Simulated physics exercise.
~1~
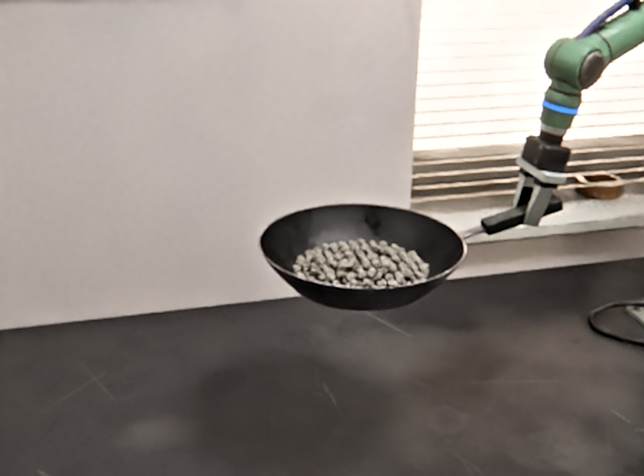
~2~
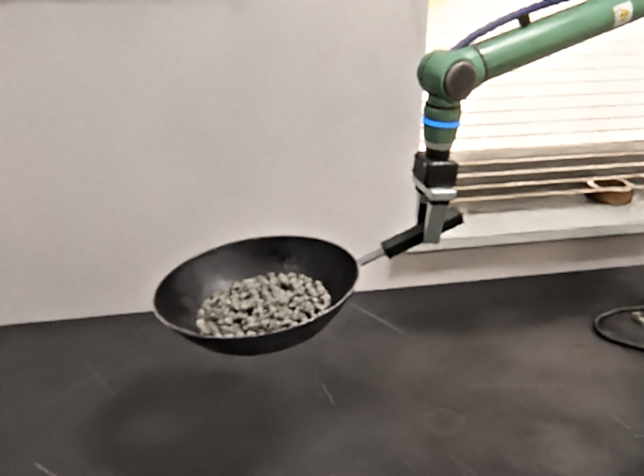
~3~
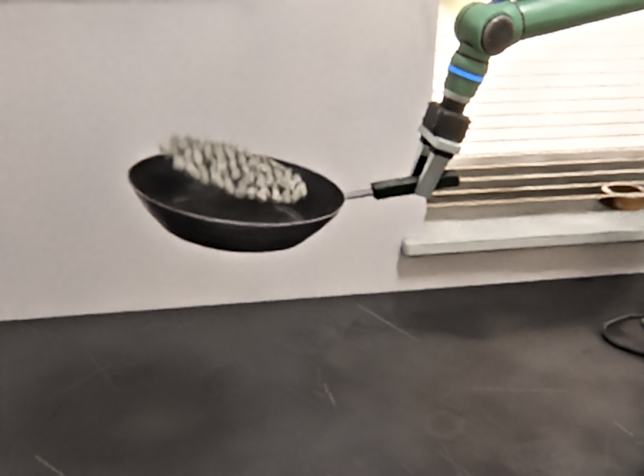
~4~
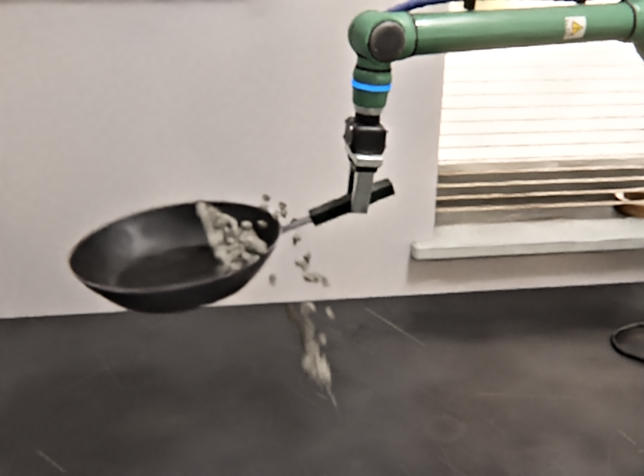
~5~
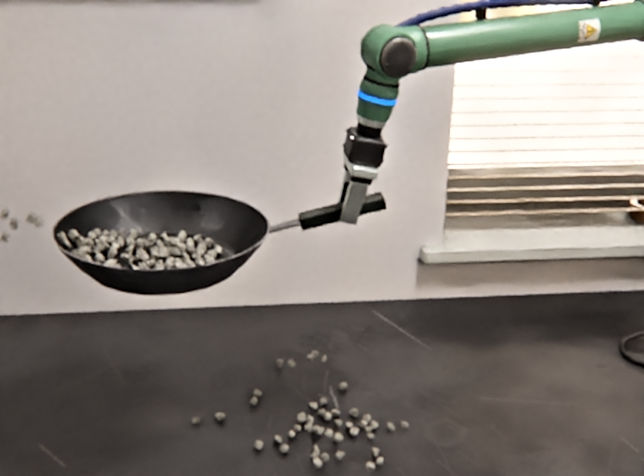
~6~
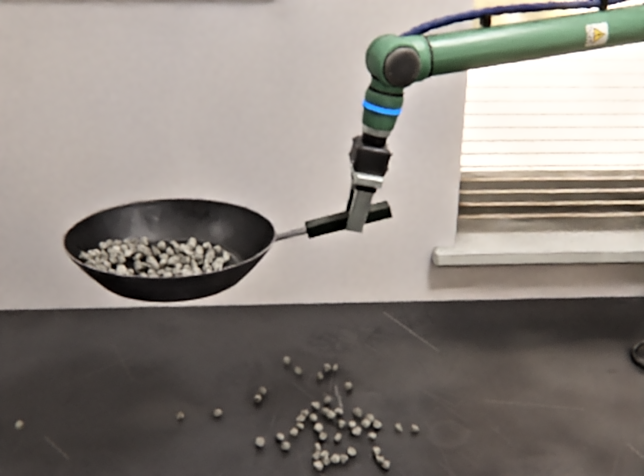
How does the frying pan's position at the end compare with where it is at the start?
At the end the frying pan is well to the left of where it starts, at about the same height in the view.
A robot arm tosses pebbles in a pan, spilling some on the table but keeping most.
